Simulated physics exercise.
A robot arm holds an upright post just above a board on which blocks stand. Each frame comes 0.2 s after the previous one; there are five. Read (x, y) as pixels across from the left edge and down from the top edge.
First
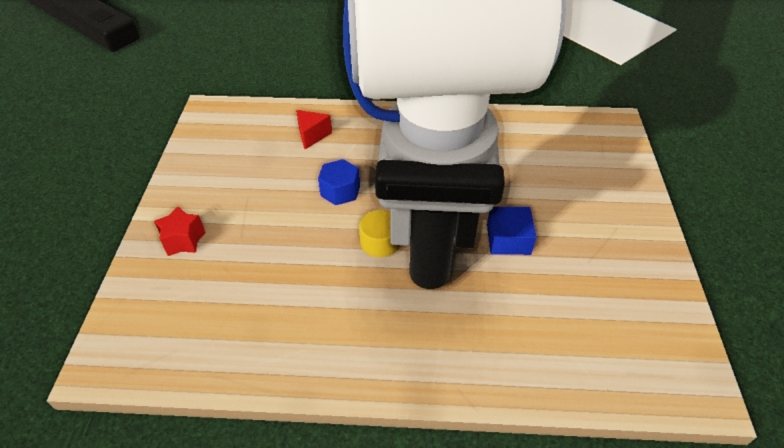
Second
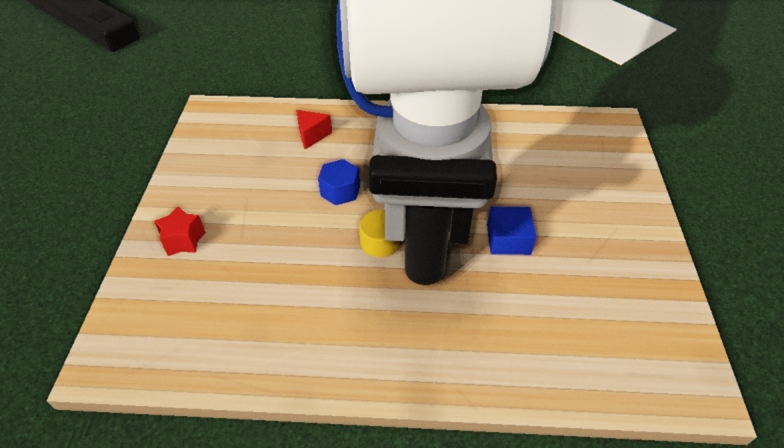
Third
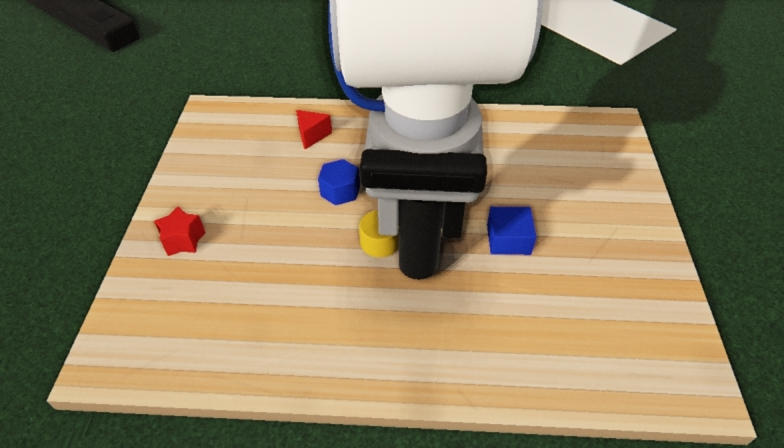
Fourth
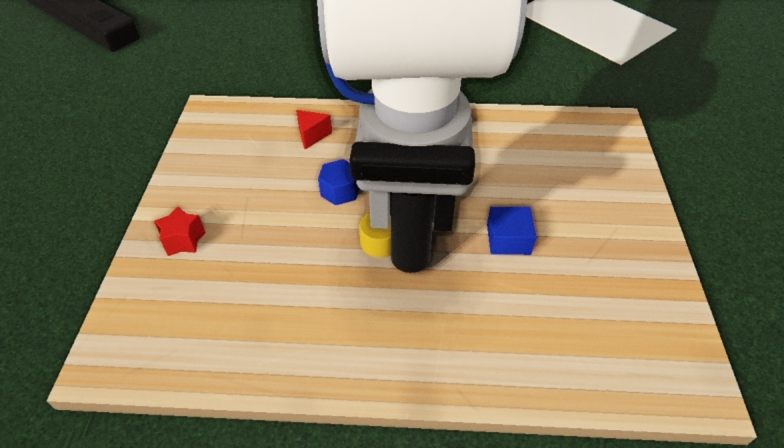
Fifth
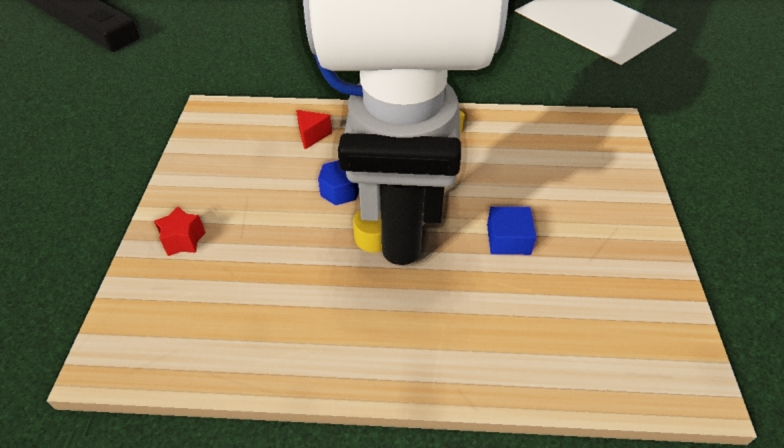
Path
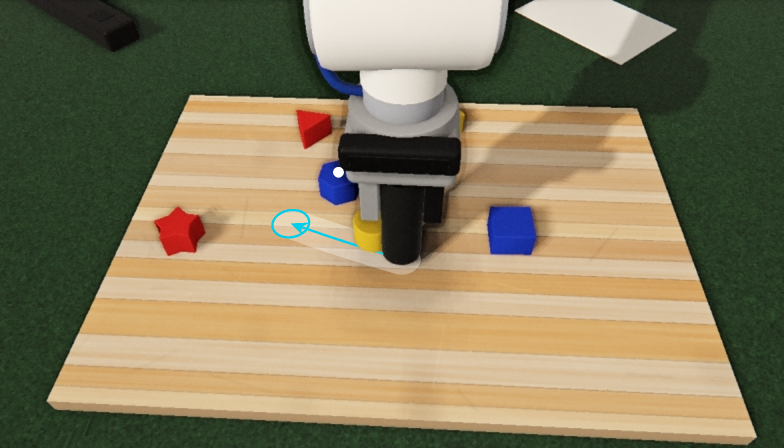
The clip opens with a robot arm holding a dark upright post over a striped wooden board, between a yellow cylinder and a blue block. The arm drifts a short way left and slightly toward the far edge, bringing the post close beside the partly hidden yellow cylinder.
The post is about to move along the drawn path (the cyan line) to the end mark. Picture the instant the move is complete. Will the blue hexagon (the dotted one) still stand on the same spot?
In short: No.
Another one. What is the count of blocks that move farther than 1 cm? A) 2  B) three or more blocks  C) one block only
A (2)
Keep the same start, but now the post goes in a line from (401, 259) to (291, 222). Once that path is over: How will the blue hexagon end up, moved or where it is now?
The blue hexagon changes place.
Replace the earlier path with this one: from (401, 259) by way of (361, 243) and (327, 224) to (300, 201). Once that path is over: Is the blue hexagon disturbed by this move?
It leaves its spot.
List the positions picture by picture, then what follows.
In the first frame, lower end of the post (430, 273), tops of blocks, blue hexagon (338, 172), yellow cylinder (380, 224).
In the second frame, post (425, 269), blocks as before.
In the third frame, post (418, 264), blocks as before.
In the fourth frame, post (411, 258), blocks as before.
In the fifth frame, post (401, 250), blue hexagon (338, 172), yellow cylinder partly hidden.
The drawn path runs straight from (401, 259) to (291, 223); the dot is on the blue hexagon.
What follows on the original path. One third of the way, post (362, 238); yellow cylinder (349, 202).
Two thirds of the way, post (324, 227); blue hexagon (338, 162), turned 15° clockwise; yellow cylinder (329, 189).
At the end, post (289, 215); blue hexagon (339, 159), turned 20° clockwise; yellow cylinder (318, 184).
